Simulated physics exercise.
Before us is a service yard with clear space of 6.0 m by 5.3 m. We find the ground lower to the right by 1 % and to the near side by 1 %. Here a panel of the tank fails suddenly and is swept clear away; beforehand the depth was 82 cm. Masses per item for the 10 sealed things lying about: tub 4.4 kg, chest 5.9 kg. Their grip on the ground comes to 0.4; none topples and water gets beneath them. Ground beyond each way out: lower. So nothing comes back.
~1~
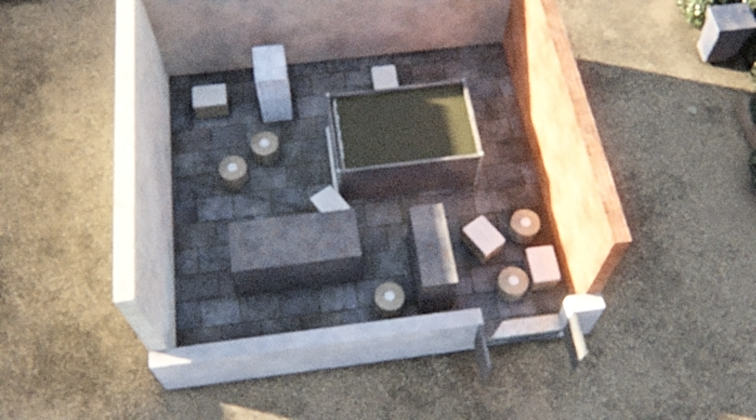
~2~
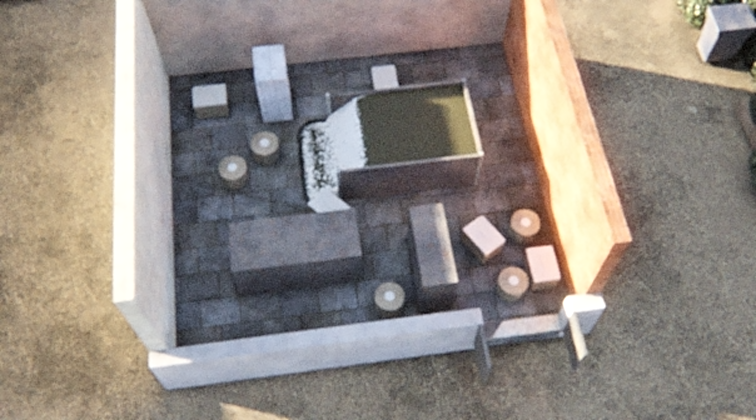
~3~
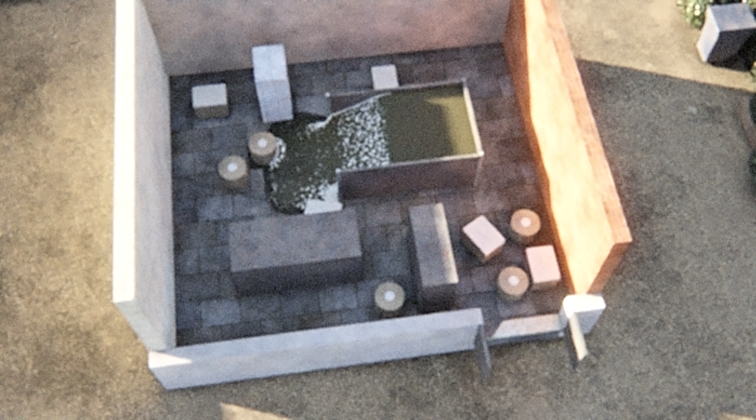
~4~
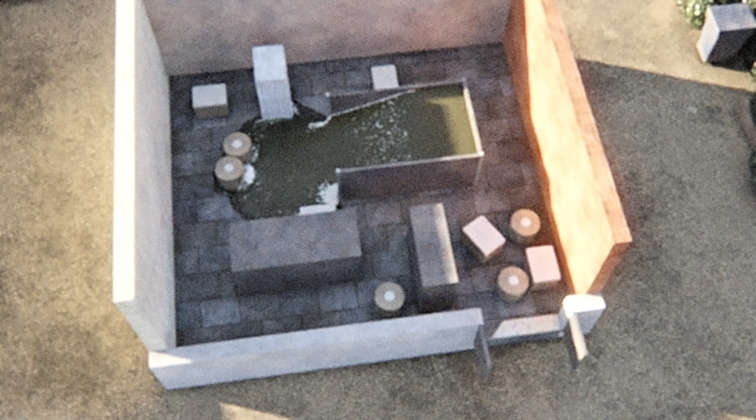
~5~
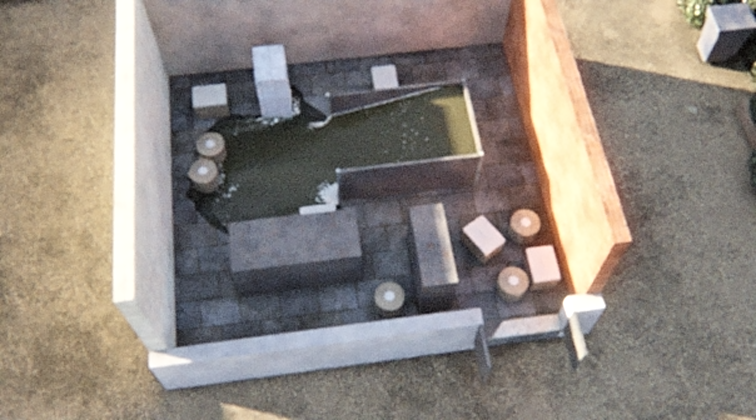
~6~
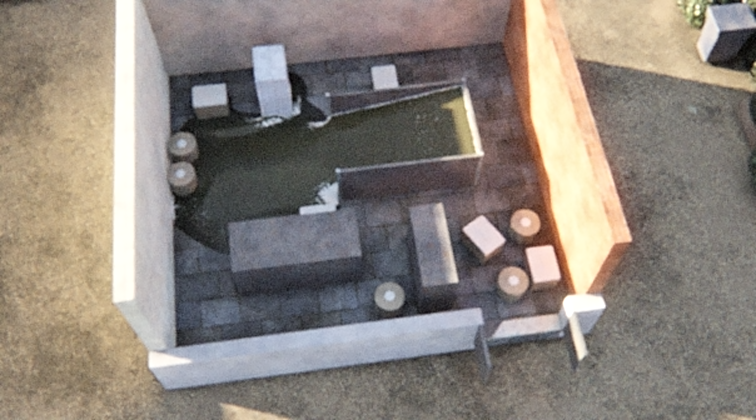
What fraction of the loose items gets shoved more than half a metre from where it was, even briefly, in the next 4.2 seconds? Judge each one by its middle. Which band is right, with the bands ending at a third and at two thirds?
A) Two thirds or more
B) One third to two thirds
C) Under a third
(B) One third to two thirds.
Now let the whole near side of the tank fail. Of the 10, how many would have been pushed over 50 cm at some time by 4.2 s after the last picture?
Count: 9.
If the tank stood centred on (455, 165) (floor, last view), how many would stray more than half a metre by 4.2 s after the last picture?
So the tally would be 5.
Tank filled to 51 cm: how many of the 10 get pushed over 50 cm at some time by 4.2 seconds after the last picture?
I count 4 of them in that case.
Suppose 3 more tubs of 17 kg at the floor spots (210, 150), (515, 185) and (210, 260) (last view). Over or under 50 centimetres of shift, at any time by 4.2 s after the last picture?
First goes beyond, second stays inside, third goes beyond.
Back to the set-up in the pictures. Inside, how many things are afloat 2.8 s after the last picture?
Answer: 4.
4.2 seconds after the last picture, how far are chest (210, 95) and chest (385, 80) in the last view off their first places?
Shifts in order: 60 cm; 200 cm.
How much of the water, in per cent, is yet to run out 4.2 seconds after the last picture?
Around 100 % of the water.
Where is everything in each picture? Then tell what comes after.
In the first picture, a tub at (264, 143) rests on the ground; a tub at (232, 167), on the bottom; 3.2 m2 under water; 0 of 10 have shifted.
In the second picture, a tub at (264, 143), on the bottom; a tub at (232, 167) rests on the ground; 4.1 m2 under water; 0 of 10 have shifted.
In the third picture, a tub at (262, 143), on the bottom, 3 cm from its start; a tub at (232, 167), on the bottom; water covers 5.2 m2; 1 of 10 have shifted.
In the fourth picture, a tub at (237, 144), on the bottom, 44 cm from its start; a tub at (229, 168) rests on the ground, 6 cm from its start; water covers 6.4 m2; 3 of 10 have shifted.
In the fifth picture, a tub at (210, 144), on the bottom, 88 cm from its start; a tub at (203, 171), on the bottom, 47 cm from its start; water covers 8.0 m2; 3 of 10 have shifted.
In the sixth picture, a tub at (182, 144) rests on the ground, 135 cm from its start; a tub at (181, 174) rests on the ground, 83 cm from its start; water covers 9.6 m2; 3 of 10 have shifted.
Then, 0.4 s after the last picture 2 of 10 are over 50 cm from their spots; 2 afloat.
Then, 1.5 s after the last picture 3 of 10 are over 50 cm from their spots; 2 afloat.
Then, 2.8 s after the last picture 4 of 10 are over 50 cm from their spots; 4 afloat.
Then, 4.2 s after the last picture 6 of 10 are over 50 cm from their spots, and 6 have been at some point; 6 afloat.
